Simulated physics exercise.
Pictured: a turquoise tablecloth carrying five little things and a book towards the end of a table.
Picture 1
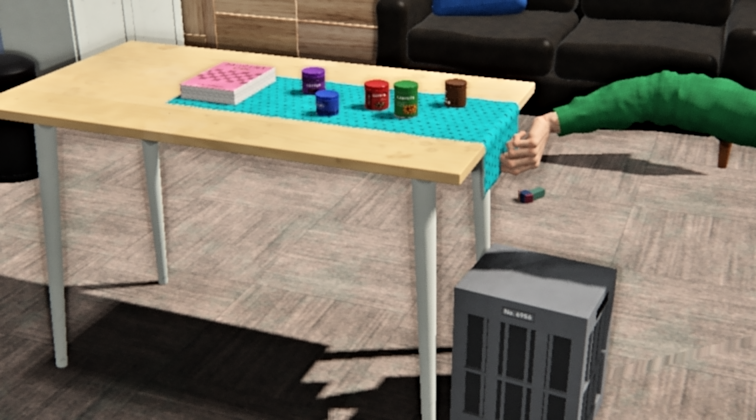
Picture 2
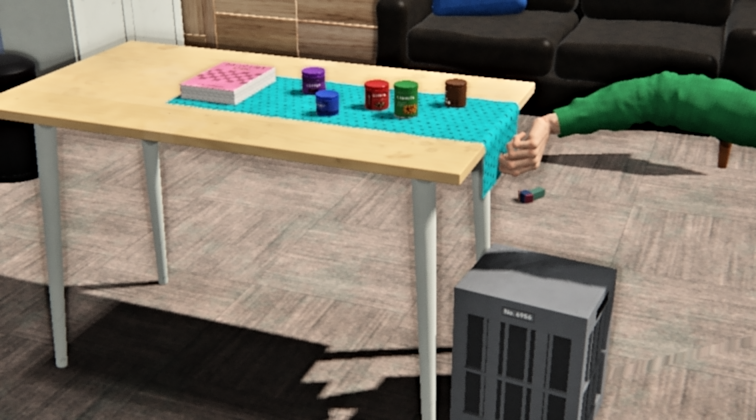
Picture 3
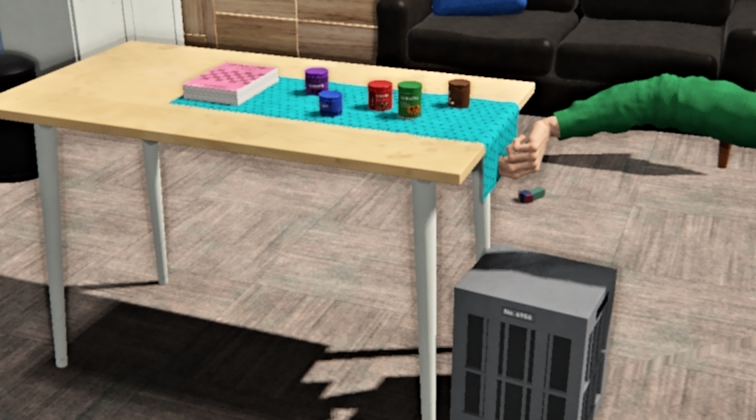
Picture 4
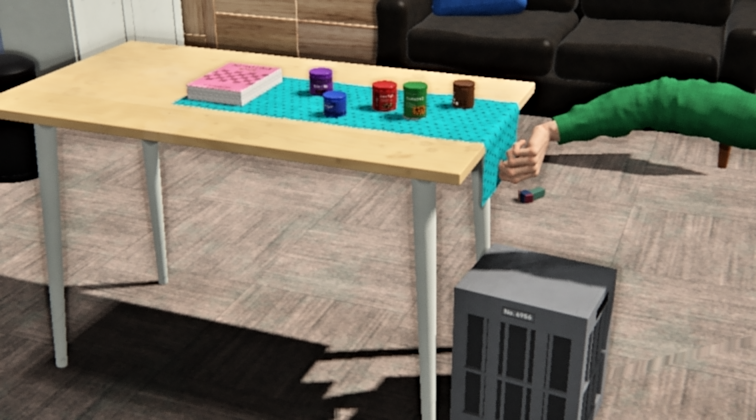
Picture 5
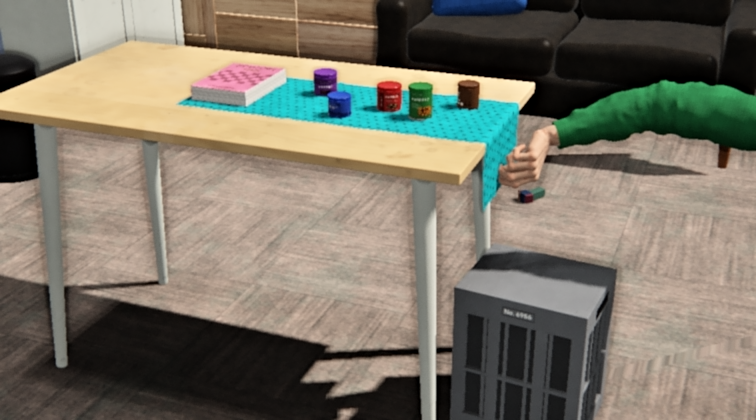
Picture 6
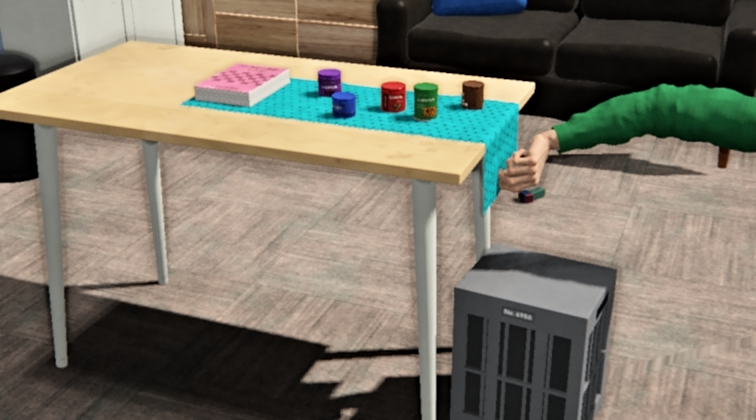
A hand at the end of a green-sleeved arm, right of a pale wooden table seen from slightly above in a carpeted room, draws a turquoise cloth slowly downward over the table's right end. On the cloth sit purple, blue, red, green and brown pots and a pink-and-white book, with a grey crate below and a dark sofa behind. Pots and book shift slightly rightward with the cloth, while the camera stays still.
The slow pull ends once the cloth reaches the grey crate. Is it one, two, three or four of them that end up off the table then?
It is two.
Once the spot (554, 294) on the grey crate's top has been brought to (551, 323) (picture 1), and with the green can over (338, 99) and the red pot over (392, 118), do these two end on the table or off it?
Green can: Safe; red pot: Lost.
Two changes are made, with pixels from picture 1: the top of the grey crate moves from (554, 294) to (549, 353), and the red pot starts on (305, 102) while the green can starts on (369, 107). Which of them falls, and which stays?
Outcome: Red pot keeps its perch; green can is gone.
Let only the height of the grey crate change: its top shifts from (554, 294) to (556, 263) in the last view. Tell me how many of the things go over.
2.
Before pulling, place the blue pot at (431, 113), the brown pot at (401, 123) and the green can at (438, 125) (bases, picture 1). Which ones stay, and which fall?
Record - blue pot lost; brown pot lost; green can lost.
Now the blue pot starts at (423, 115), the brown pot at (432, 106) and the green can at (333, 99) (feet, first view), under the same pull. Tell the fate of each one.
In the end the blue pot is no longer on top, the brown pot is no longer on top, and the green can is still on top.
Soon after, hem near (499, 220); all still up.
Then, hem near (499, 248); brown pot gone.
At rest, hem on the crate; brown pot and green can gone. The table loses two.
